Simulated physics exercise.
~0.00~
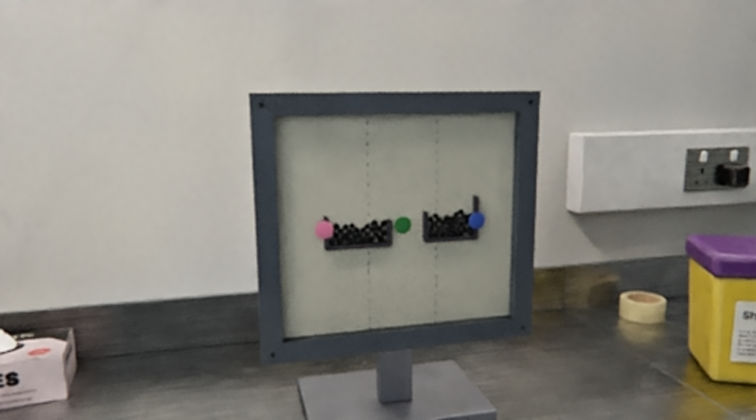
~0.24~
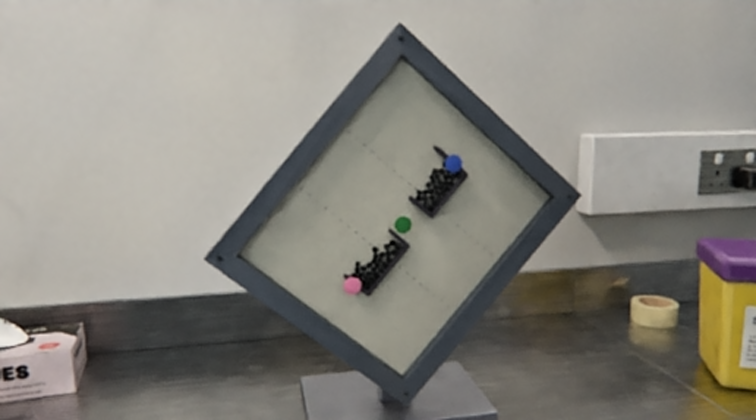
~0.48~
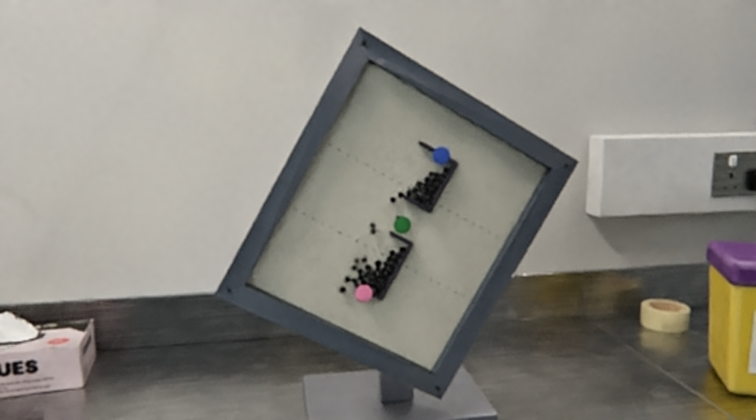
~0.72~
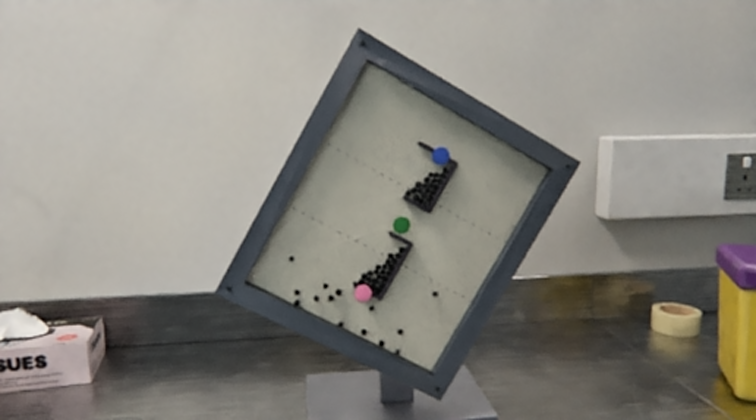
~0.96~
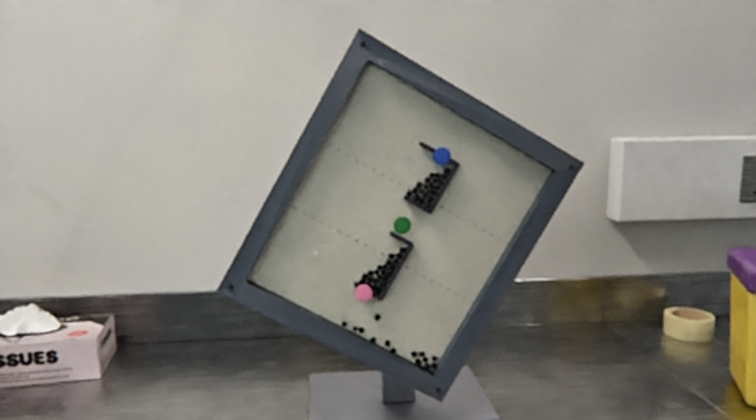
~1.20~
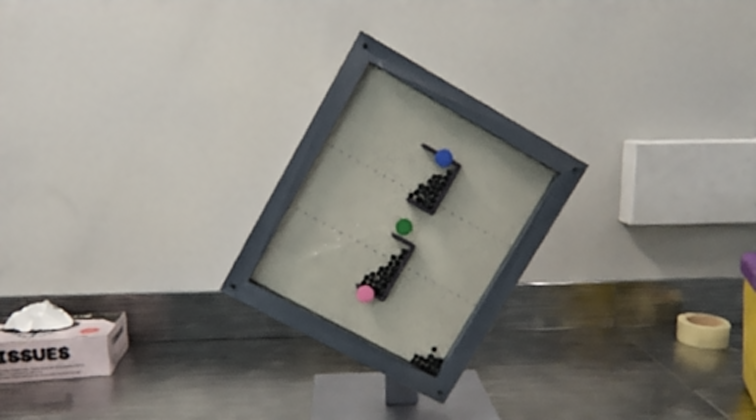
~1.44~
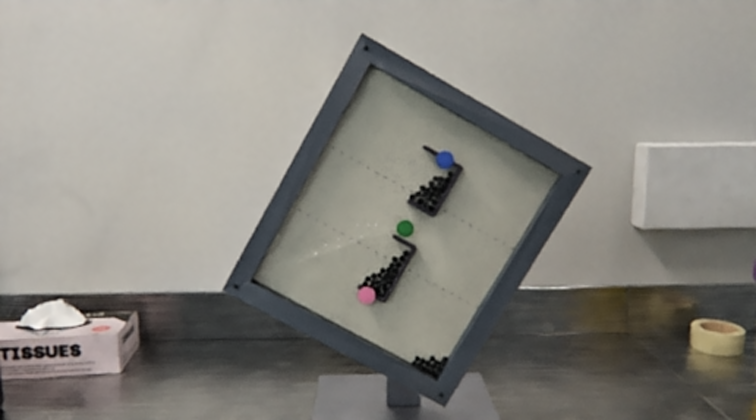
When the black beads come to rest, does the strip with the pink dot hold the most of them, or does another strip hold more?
The strip with the pink dot holds the most. It has the beads left in the lower tray as well as the spilled ones piled in the bottom corner.
